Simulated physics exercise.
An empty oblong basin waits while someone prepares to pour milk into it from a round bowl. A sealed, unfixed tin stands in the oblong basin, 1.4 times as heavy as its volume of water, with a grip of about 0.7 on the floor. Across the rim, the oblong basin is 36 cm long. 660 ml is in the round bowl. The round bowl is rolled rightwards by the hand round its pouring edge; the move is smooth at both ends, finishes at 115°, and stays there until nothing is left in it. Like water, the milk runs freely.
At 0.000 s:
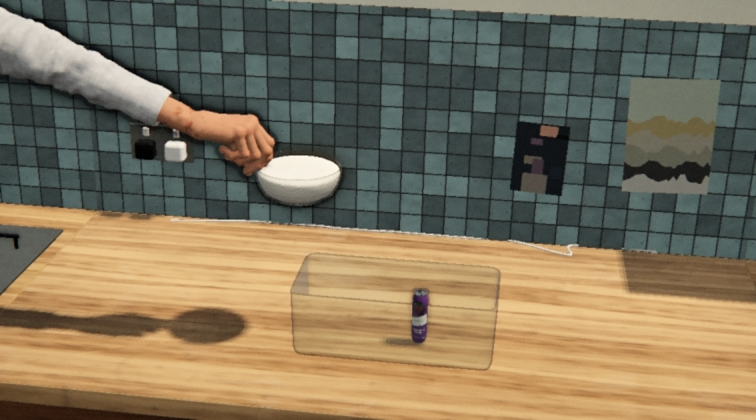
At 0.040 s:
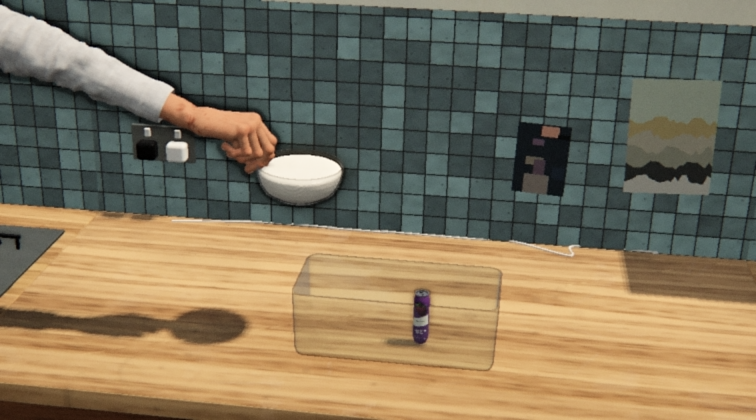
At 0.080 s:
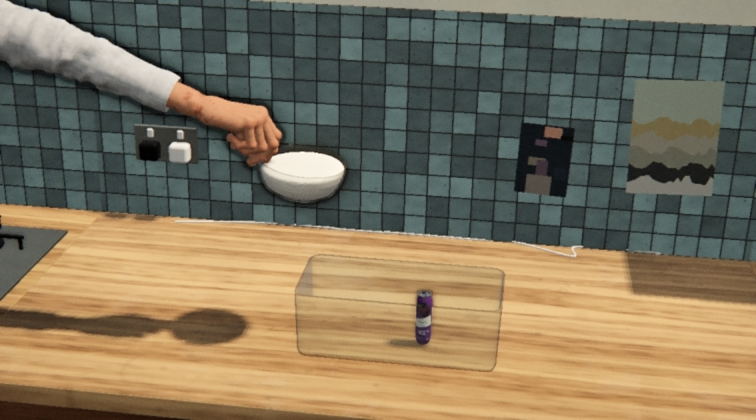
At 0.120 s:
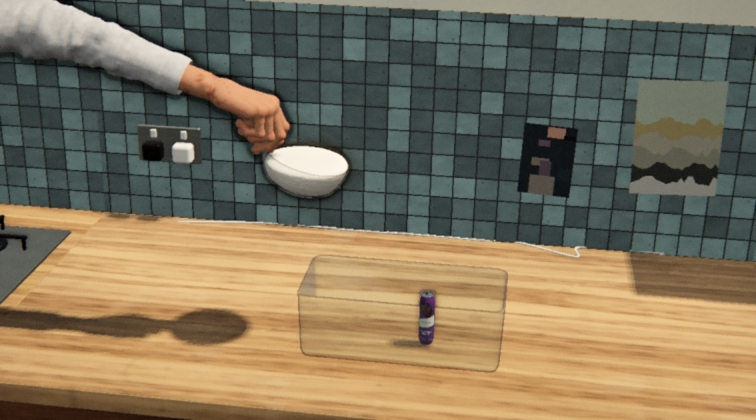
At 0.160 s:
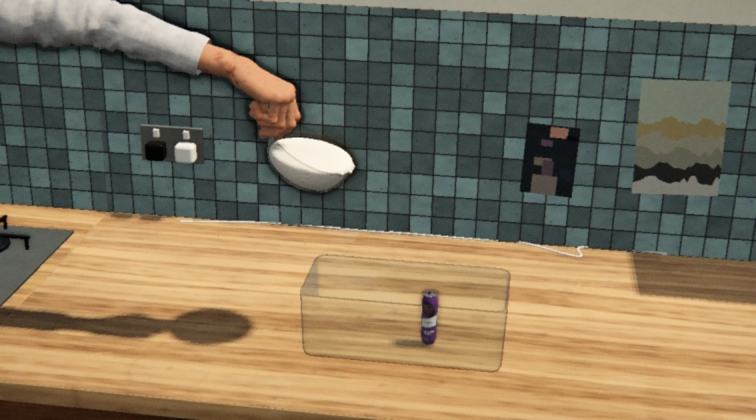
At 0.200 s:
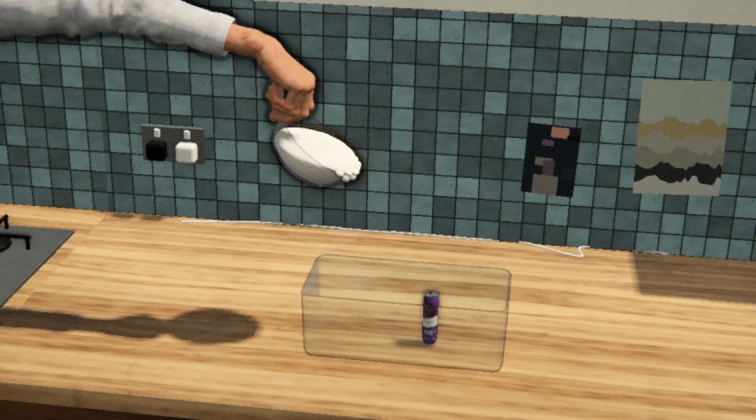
At the start, a hand holds a round white bowl of milk nearly level above a wooden counter, left of a clear, empty oblong basin with a small purple tin visible through it. The hand then rolls the bowl rightwards, slowly at first, then more steeply, until white milk beads over its lowered right edge.
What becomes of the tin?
It will not come down.
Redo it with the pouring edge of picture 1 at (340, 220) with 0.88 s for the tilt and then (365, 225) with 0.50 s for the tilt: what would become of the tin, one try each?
In the first try it comes down; in the second it remains standing.
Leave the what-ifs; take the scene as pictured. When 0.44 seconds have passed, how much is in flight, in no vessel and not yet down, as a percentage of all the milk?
I'd put it at about 84 percent.
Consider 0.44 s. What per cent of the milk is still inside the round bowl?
Portion remaining: Approx. 10 per cent.
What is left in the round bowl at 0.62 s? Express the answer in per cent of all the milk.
Share remaining: Approx. 0 %.
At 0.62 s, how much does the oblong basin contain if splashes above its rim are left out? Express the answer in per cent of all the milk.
It works out near 92 per cent.
By 0.44 s the tilt is 111° and 10 per cent is still to pour; the tin stands where it began.
By 0.62 s the tilt is 115° and 0 per cent is still to pour; the tin stands where it began.
By 0.80 s the tilt is 115° and 0 per cent is still to pour; the tin stands where it began.
By 1.00 s the tilt is 115° and 0 per cent is still to pour; the tin stands where it began.
At rest the tin stands where it began.
